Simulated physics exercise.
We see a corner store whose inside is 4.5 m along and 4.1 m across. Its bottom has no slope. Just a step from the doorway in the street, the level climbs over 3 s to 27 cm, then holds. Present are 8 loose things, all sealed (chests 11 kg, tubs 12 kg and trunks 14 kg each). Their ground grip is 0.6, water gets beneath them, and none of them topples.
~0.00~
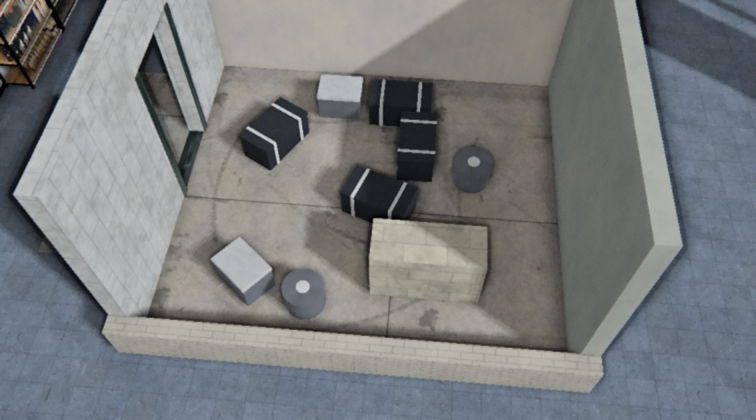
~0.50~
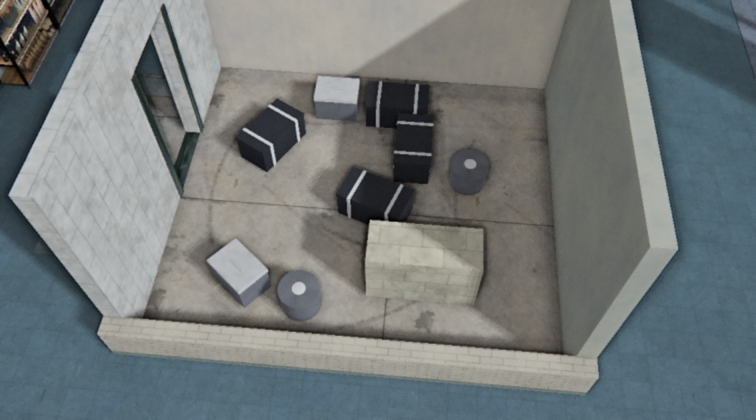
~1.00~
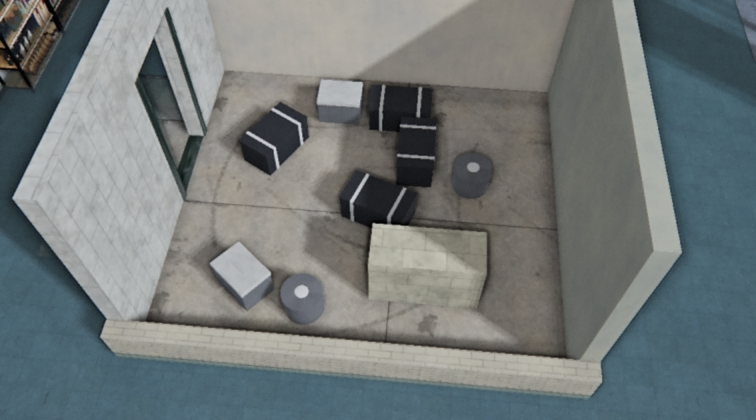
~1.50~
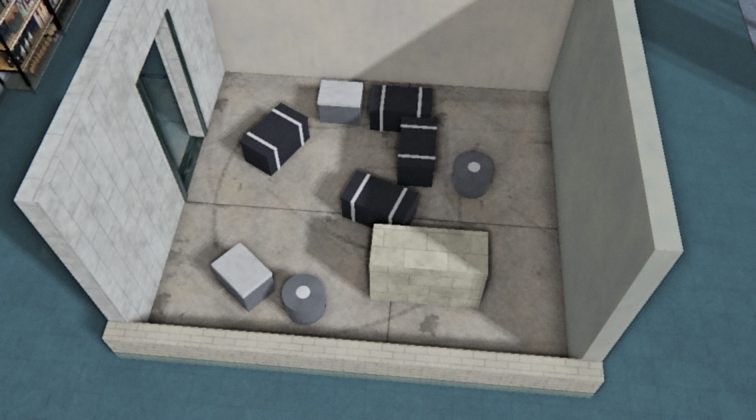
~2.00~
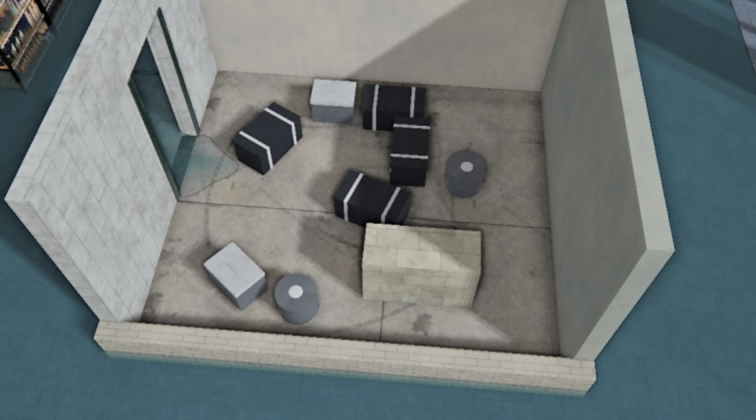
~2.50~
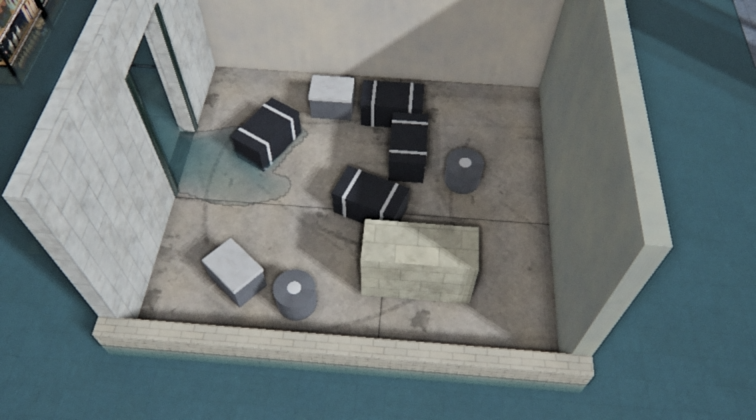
Teal water covering the ground outside a small walled room, then spreading through the left doorway while the trunks stay still.
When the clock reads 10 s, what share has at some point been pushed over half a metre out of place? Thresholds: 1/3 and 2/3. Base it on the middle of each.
The share is in the top band.
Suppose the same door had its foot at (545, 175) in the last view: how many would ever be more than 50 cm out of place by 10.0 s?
The answer would then be 7.
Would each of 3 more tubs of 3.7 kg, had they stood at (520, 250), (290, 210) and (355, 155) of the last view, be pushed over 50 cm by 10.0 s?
For each in turn I get a greater distance, a greater distance and a greater distance.
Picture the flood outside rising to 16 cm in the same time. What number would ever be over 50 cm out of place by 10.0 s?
You'd get 4 in that case.
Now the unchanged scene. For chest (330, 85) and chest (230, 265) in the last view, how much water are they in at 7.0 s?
7 and 3 cm.
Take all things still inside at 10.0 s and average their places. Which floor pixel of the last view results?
The average lands around (435, 205).
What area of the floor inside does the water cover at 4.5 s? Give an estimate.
Close to 10.5 m2, I'd say.
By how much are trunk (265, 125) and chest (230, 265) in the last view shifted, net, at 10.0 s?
One is off by 250 cm, the other by 0 cm, in the order asked.
After 3.5 s 1 of 8 are over 50 cm from their spots; 0 afloat.
After 4.5 s 1 of 8 are over 50 cm from their spots; 2 afloat.
After 7.0 s 5 of 8 are over 50 cm from their spots; 5 afloat.
After 10.0 s 6 of 8 are over 50 cm from their spots, and 6 have been at some point; 6 afloat.
